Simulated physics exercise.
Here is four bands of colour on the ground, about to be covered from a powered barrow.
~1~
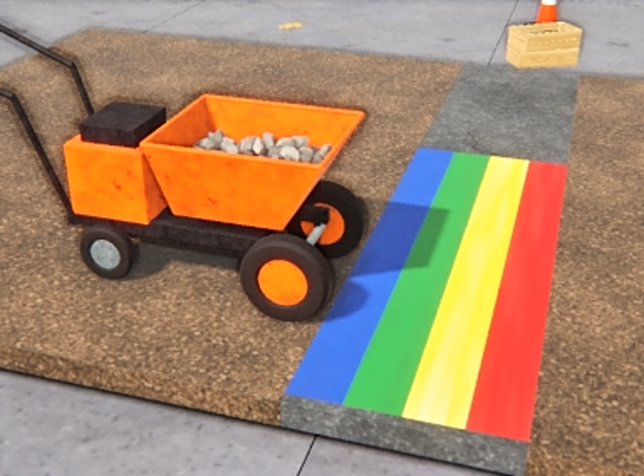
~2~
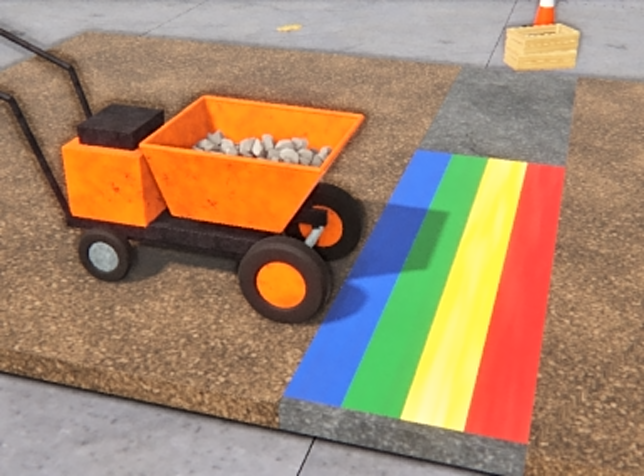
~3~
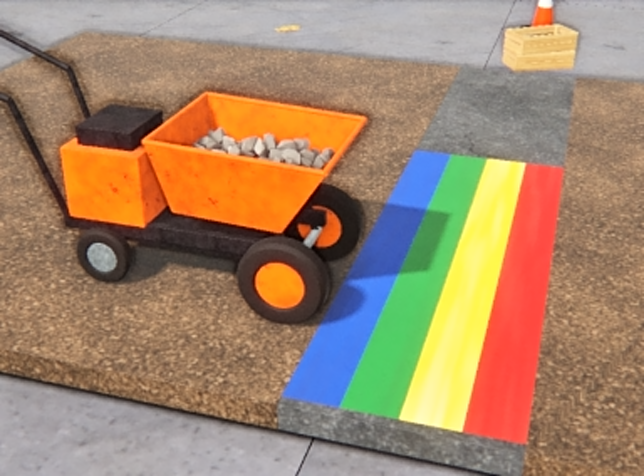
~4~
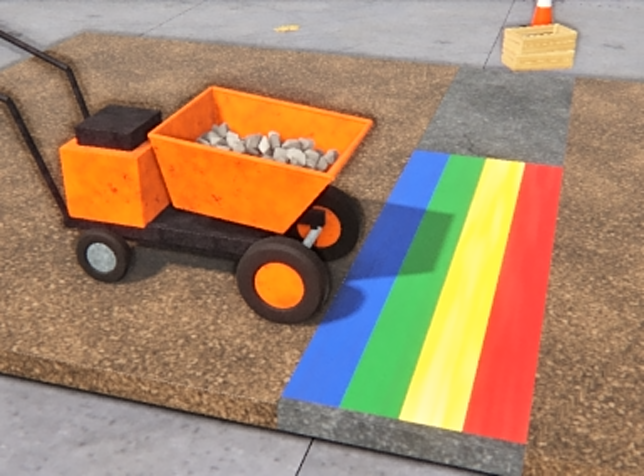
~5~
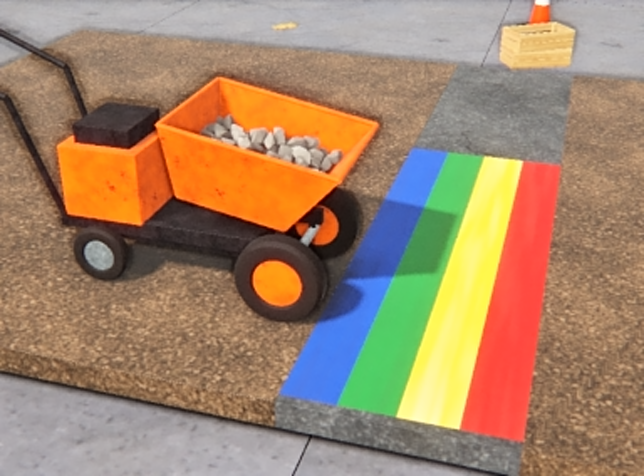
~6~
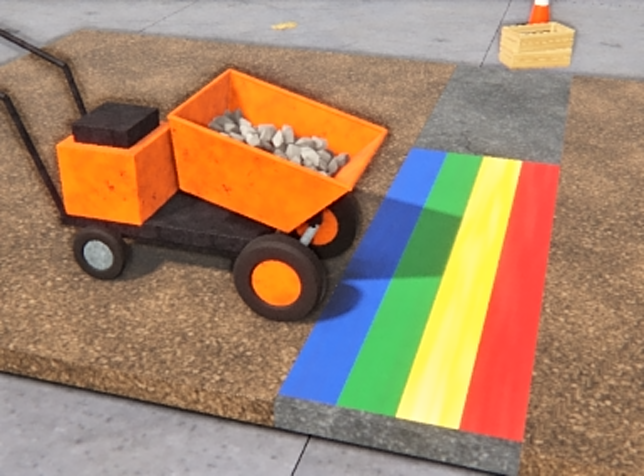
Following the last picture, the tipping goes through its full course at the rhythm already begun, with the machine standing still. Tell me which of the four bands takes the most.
I would say the yellow band takes the most.
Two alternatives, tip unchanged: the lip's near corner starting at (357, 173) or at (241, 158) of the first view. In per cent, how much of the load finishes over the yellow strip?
Some 30 in a hundred, then some 10 in a hundred.
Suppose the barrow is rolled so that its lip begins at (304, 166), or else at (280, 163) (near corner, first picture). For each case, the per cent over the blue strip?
The first position yields around 0 per cent; the second yields around 10 per cent.
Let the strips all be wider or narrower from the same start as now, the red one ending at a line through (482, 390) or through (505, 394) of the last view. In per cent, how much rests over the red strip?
Near 30 % and 20 %.
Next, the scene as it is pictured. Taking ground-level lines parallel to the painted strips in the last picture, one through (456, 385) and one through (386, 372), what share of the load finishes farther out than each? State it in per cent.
First 30 in a hundred, second 80 in a hundred.
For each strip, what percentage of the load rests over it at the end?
Percentages: Blue 0, green 20, yellow 45, red 15.
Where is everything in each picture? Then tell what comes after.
In the first frame, lip of the skip near (321, 168), level; top of the load near (252, 169), broken stones; blue strip near (334, 356); green strip near (389, 366); yellow strip near (447, 377); red strip near (506, 388).
In the second frame, lip of the skip near (321, 171), level; top of the load near (252, 171).
In the third frame, lip of the skip near (325, 174), tipped barely; top of the load near (237, 164).
In the fourth frame, lip of the skip near (331, 177), tipped a little; top of the load near (241, 162).
In the fifth frame, lip of the skip near (339, 181), tipped a little; top of the load near (246, 146).
In the sixth frame, lip of the skip near (349, 188), tipped clearly; top of the load near (238, 141); blue strip near (328, 356); green strip near (383, 366); yellow strip near (440, 377); red strip near (499, 388).
Shortly afterwards, skip tipped steeply; the whole lot in the skip.
Next, skip tipped steeply; all but a few in the skip; only a few over the green strip; only a few over the yellow strip.
Some moments later, skip tipped right over; near a third in the skip; a little over the green strip; near a third over the yellow strip; a little over the red strip; only a few off the paint.
In the end, skip tipped right over; a little in the skip; only a few over the blue strip; near a quarter over the green strip; near half over the yellow strip; near a quarter over the red strip; only a few off the paint.
